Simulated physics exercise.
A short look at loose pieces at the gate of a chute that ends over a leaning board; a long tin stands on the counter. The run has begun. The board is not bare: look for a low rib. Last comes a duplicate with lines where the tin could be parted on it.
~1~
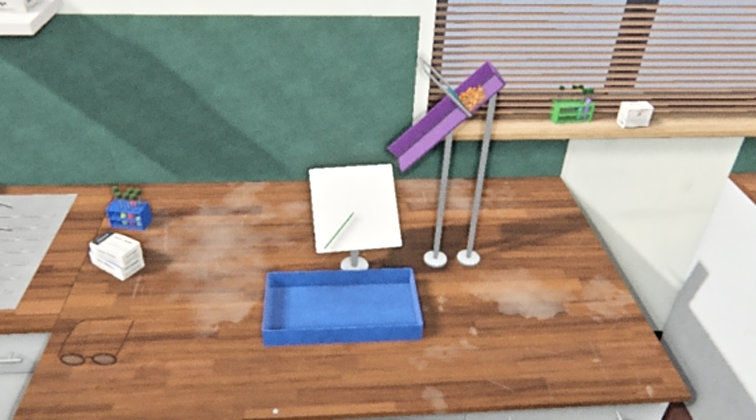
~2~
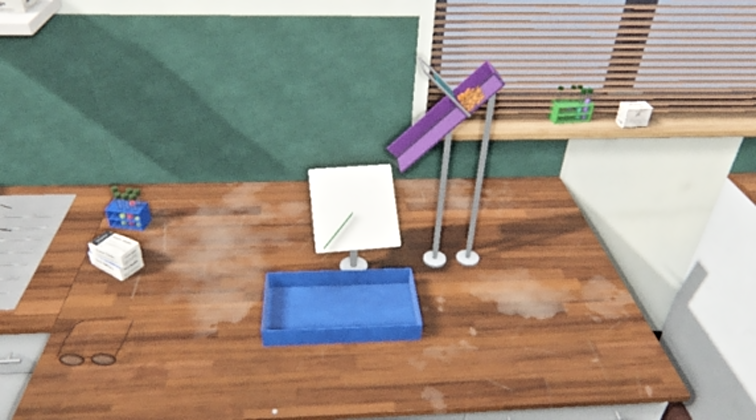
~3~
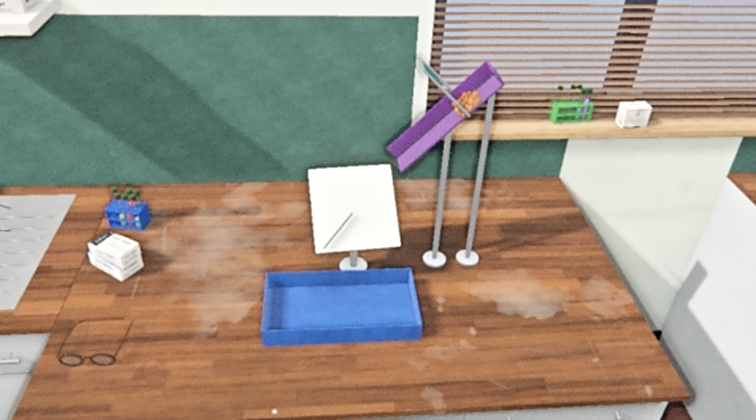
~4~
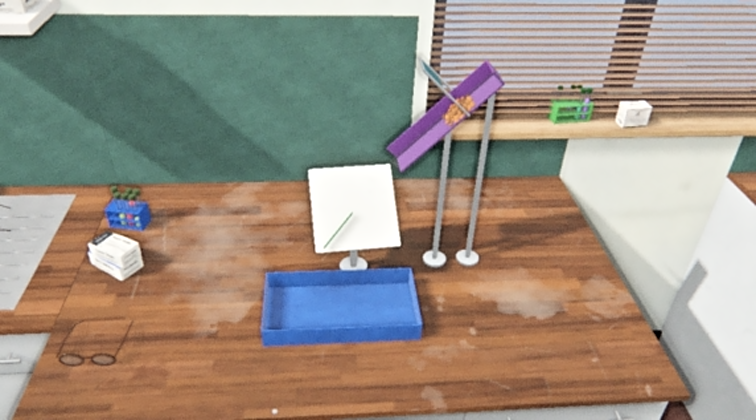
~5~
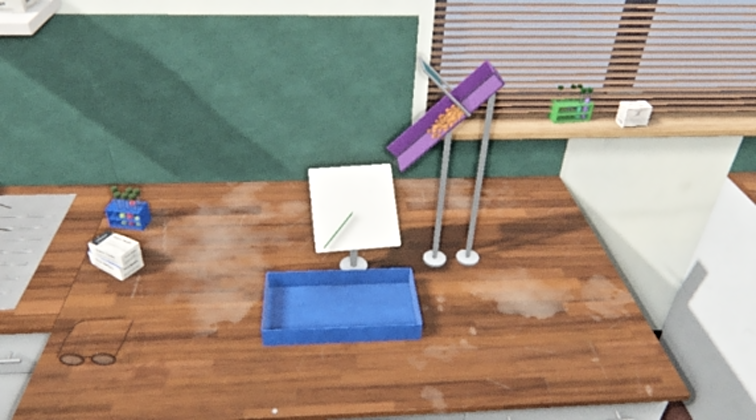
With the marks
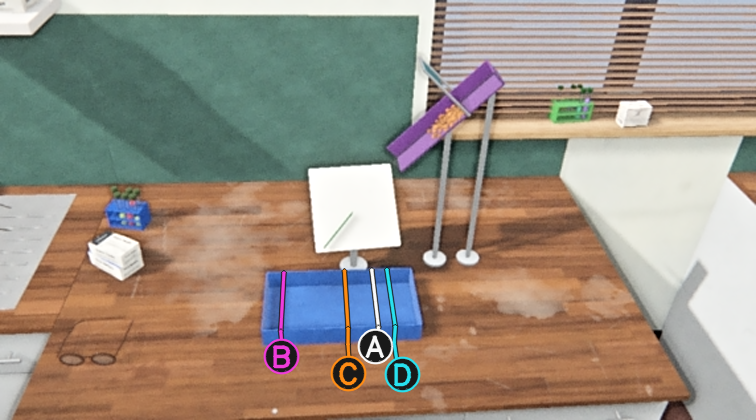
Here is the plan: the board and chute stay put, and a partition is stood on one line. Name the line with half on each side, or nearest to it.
The best line is C.
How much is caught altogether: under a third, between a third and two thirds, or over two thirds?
Over two thirds.
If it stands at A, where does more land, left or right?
Left.
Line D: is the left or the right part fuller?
The left side.
On the marked copy, line A crosses the front rim at (378, 326); line B crosses the front rim at (280, 330); line C crosses the front rim at (348, 327); line D crosses the front rim at (395, 325).
With A, of what is caught, almost all on the left of the divider, about a tenth on the right.
With B, of what is caught, just a few on the left of the divider, almost all on the right.
With C, of what is caught, roughly two thirds on the left of the divider, roughly a third on the right.
With D, of what is caught, almost all on the left of the divider, just a few on the right.
